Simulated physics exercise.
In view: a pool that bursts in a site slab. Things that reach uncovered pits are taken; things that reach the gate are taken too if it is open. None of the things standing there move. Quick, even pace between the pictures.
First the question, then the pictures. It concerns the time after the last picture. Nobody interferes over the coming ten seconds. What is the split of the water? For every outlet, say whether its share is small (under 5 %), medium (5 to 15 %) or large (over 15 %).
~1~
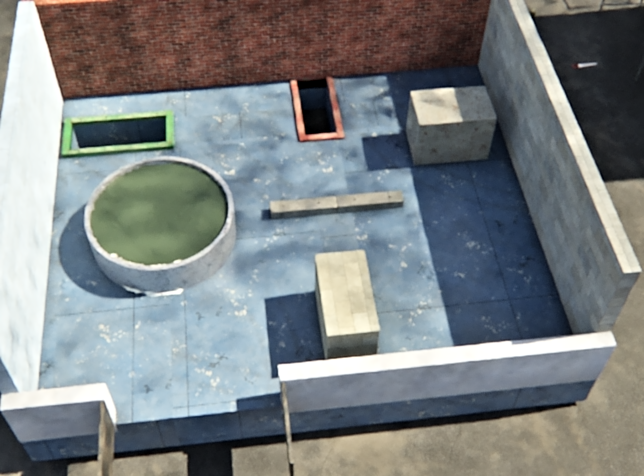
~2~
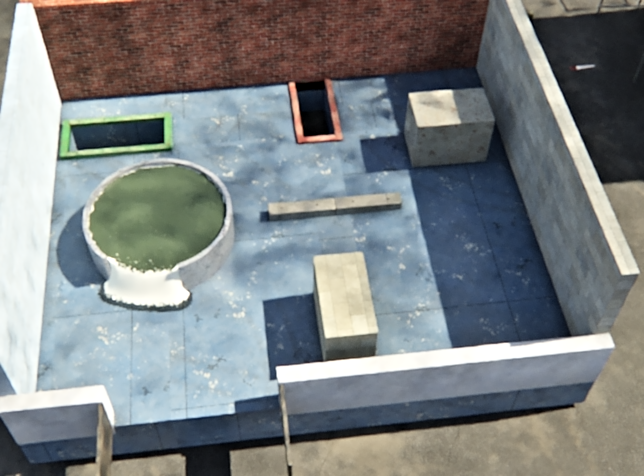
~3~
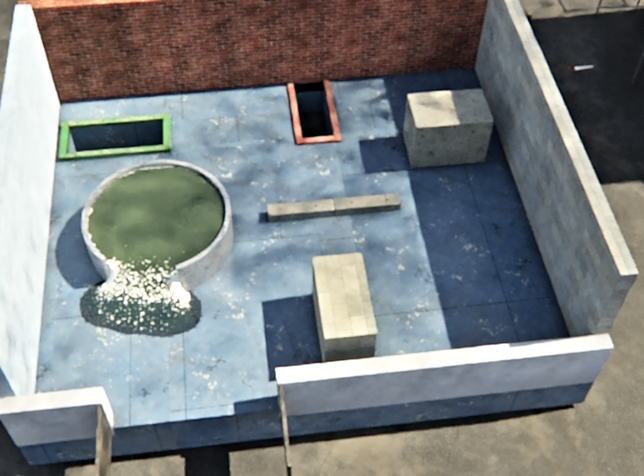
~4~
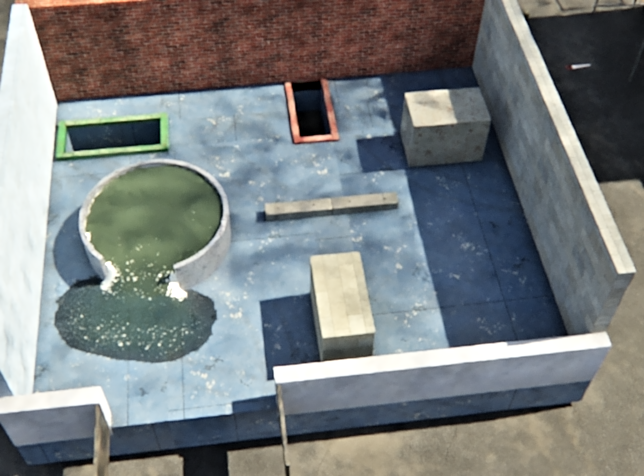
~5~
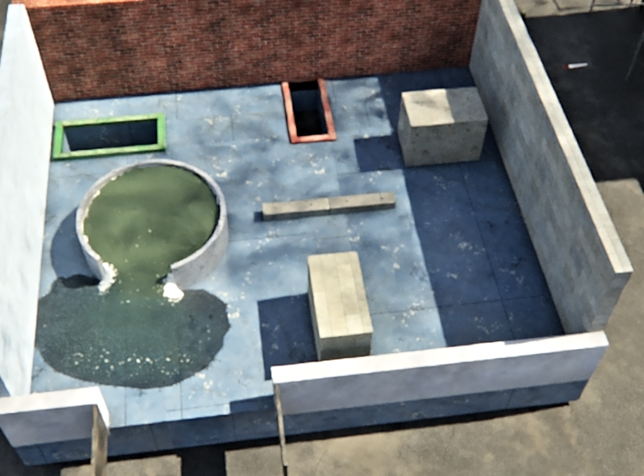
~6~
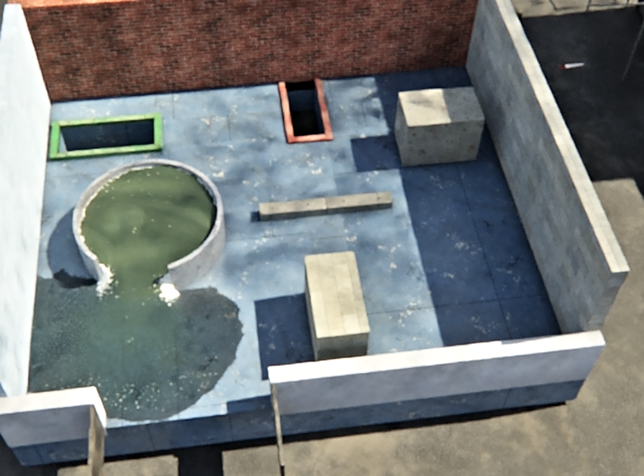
Result - gate: Large; green pit: Small; red pit: Small.
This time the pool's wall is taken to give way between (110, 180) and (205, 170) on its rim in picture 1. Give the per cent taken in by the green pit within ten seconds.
Green: 30 %.
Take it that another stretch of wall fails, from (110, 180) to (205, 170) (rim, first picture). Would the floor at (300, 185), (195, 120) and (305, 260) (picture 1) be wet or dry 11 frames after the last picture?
The first would be still unwetted, the second drenched and the third still unwetted.
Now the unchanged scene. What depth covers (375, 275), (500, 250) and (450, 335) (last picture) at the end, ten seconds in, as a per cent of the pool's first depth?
Roughly 0, 0 and 2 per cent, in turn.
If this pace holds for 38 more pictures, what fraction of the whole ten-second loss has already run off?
Close to 80 %.
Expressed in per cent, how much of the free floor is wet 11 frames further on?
Estimate: Near 15 %.
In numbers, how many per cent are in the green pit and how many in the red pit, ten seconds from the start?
Around 0 per cent, then around 0 per cent.
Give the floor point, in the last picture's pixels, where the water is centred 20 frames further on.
Centre: Close to (128, 290).
A moment on, water covers 15 % of the floor; the gate 4 %, the green pit 0 %, the red pit 0 %.
Next, water covers 15 % of the floor; the gate 13 %, the green pit 0 %, the red pit 0 %.
Then, water covers 20 % of the floor; the gate 27 %, the green pit 0 %, the red pit 0 %.
Later, water covers 25 % of the floor; the gate 45 %, the green pit 0 %, the red pit 0 %.
In the end, water covers 35 % of the floor; the gate 58 %, the green pit 0 %, the red pit 0 %.
